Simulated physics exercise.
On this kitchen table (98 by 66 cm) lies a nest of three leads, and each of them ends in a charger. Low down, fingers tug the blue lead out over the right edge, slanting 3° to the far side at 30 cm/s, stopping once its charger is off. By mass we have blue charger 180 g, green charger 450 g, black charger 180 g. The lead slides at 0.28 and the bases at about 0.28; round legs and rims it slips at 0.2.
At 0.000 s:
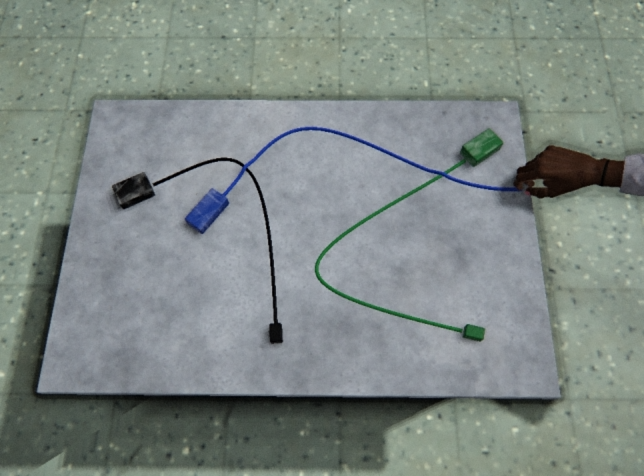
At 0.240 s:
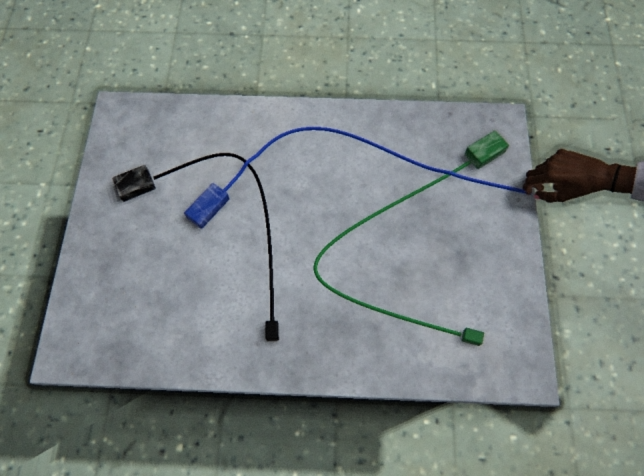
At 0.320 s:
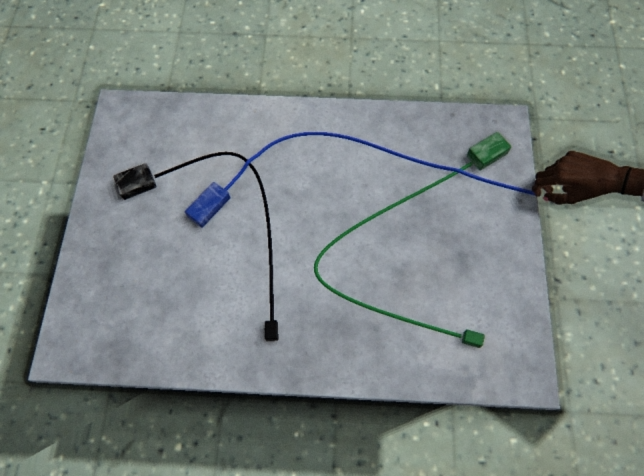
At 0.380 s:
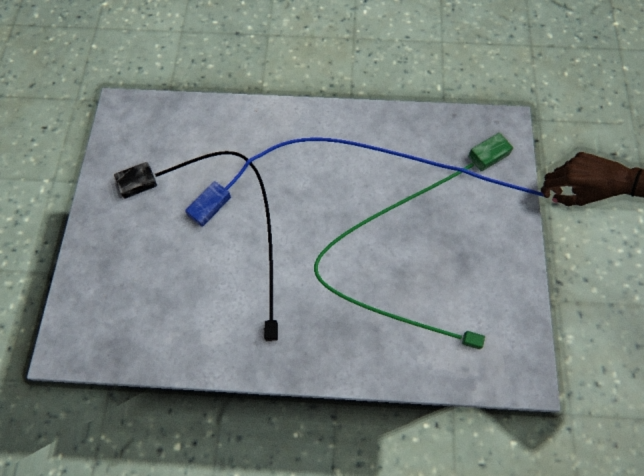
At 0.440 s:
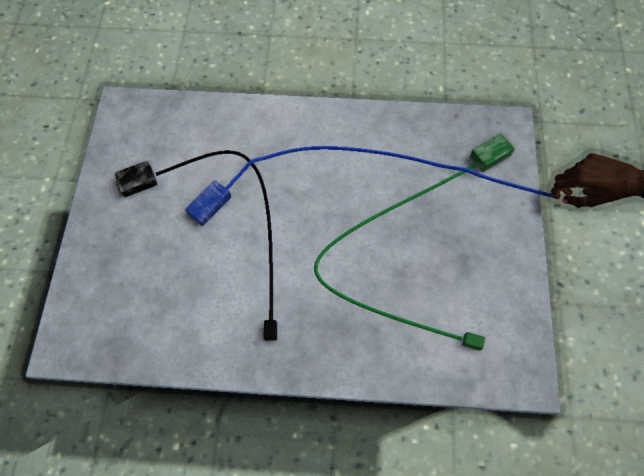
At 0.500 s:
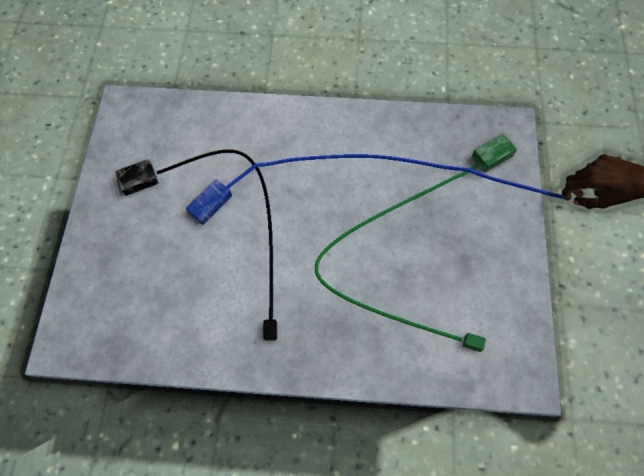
On a grey board over a speckled tiled floor, a hand at the right edge pulls the end of a blue lead rightward, flattening its curve across the black and green leads, while the blocks at their ends stay almost still.
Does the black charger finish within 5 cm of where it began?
Yes, it stays close.
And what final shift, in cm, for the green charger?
About: Green charger 0 cm.
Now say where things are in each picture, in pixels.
The first picture shows black charger (132, 188); crossings (245, 168) blue over black, (438, 173) blue over green; blue lead runs through (421, 167) (362, 141) (300, 130) (245, 168); grip (522, 189).
In the second picture, blue lead runs through (367, 142) (247, 163); grip (531, 193).
In the third picture, blue lead runs through (373, 146) (248, 163); grip (540, 195).
In the fourth picture, blue lead runs through (380, 150) (249, 162); grip (549, 196).
In the fifth picture, blue lead runs through (388, 154) (251, 162); grip (559, 197).
The sixth picture shows black charger (135, 174); blue lead runs through (464, 170) (397, 159) (330, 157) (256, 166); grip (570, 199).
After 1.4 s, the blue lead's tail end at (332, 211); blue charger 20 cm off its start.
After 2.2 s, the blue lead's tail end at (456, 208); blue charger 46 cm off its start.
After 3.0 s, the blue lead has left the top; blue charger over the edge.
After 3.9 s, the blue lead has left the top; blue charger over the edge.
After 4.4 s, the blue lead has left the top; black charger 0 cm off its start at (135, 175), blue charger over the edge.
